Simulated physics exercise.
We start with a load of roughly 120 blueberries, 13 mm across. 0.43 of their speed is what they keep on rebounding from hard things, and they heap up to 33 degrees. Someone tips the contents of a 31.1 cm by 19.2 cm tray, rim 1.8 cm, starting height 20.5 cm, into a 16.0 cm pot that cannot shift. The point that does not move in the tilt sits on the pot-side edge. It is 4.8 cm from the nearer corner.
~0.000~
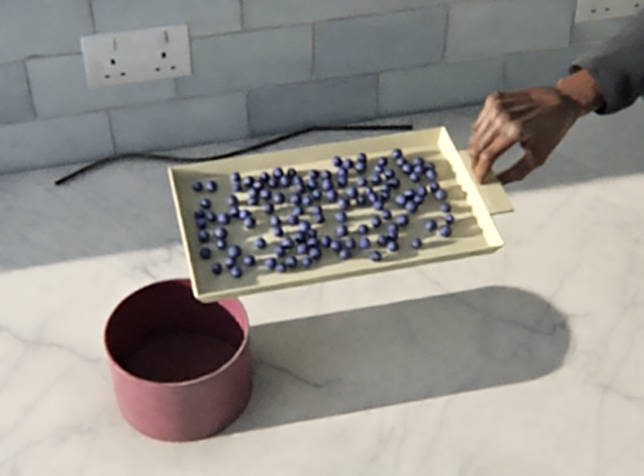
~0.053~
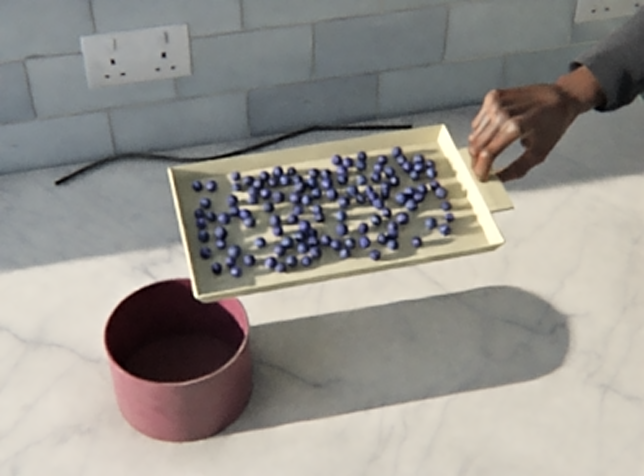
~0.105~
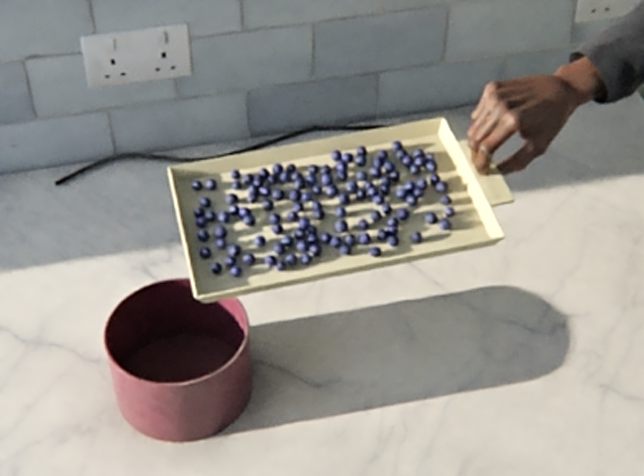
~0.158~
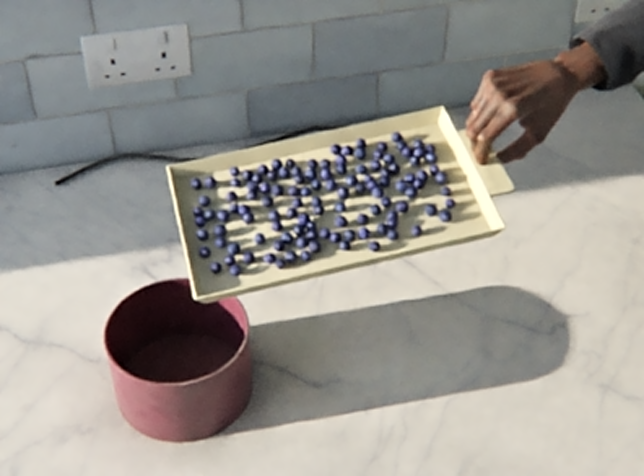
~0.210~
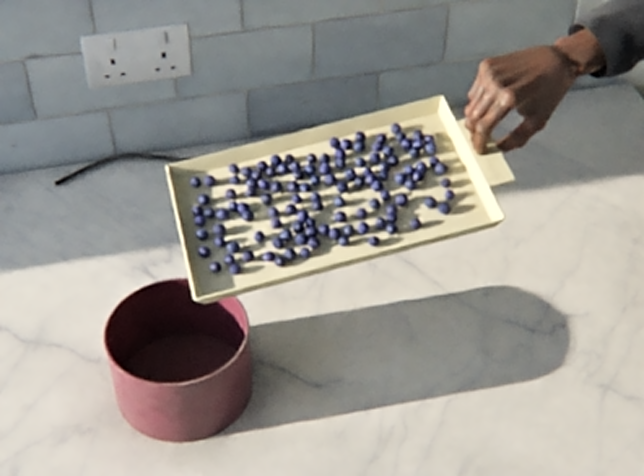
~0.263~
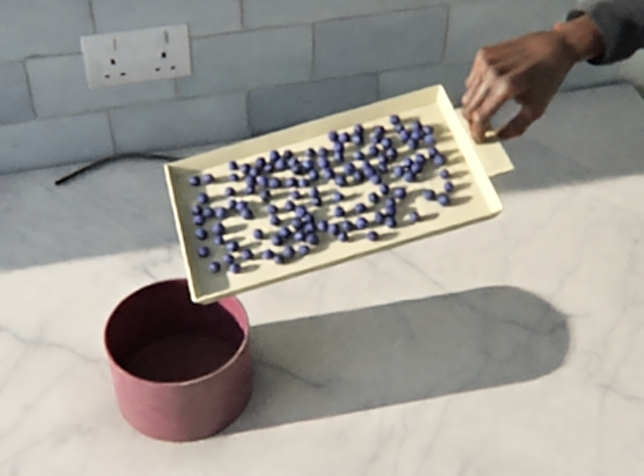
A hand slowly raises the right end of a cream tray of blueberries slightly.
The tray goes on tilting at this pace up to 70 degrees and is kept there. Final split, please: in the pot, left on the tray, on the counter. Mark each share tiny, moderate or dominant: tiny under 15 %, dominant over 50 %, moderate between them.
Pot: Dominant, tray: Tiny, counter: Moderate.
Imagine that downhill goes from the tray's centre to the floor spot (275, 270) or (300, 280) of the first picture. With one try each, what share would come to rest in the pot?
Some 35 and 15 per cent.
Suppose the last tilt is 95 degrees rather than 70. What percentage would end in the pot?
Roughly 70 %.
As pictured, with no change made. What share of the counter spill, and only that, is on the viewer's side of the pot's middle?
About 90 percent of the spill.
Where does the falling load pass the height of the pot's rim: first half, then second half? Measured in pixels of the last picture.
It passes about (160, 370) first and (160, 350) afterwards.
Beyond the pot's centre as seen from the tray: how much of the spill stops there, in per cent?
Near 70 in a hundred.
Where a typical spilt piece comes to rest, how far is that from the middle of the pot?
That comes to near 20 cm.
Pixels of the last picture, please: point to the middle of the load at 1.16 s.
Load centre: About (208, 222) px.
After 0.80 s, tilt 39 degrees; the tray holds 100 %, the pot 0 %.
After 1.16 s, tilt 58 degrees; the tray holds 100 %, the pot 0 %.
After 1.61 s, tilt 70 degrees; the tray holds 80 %, the pot 5 %.
By 4.0 s all is still; pot 70 %, tray 0 %, counter 25 %.
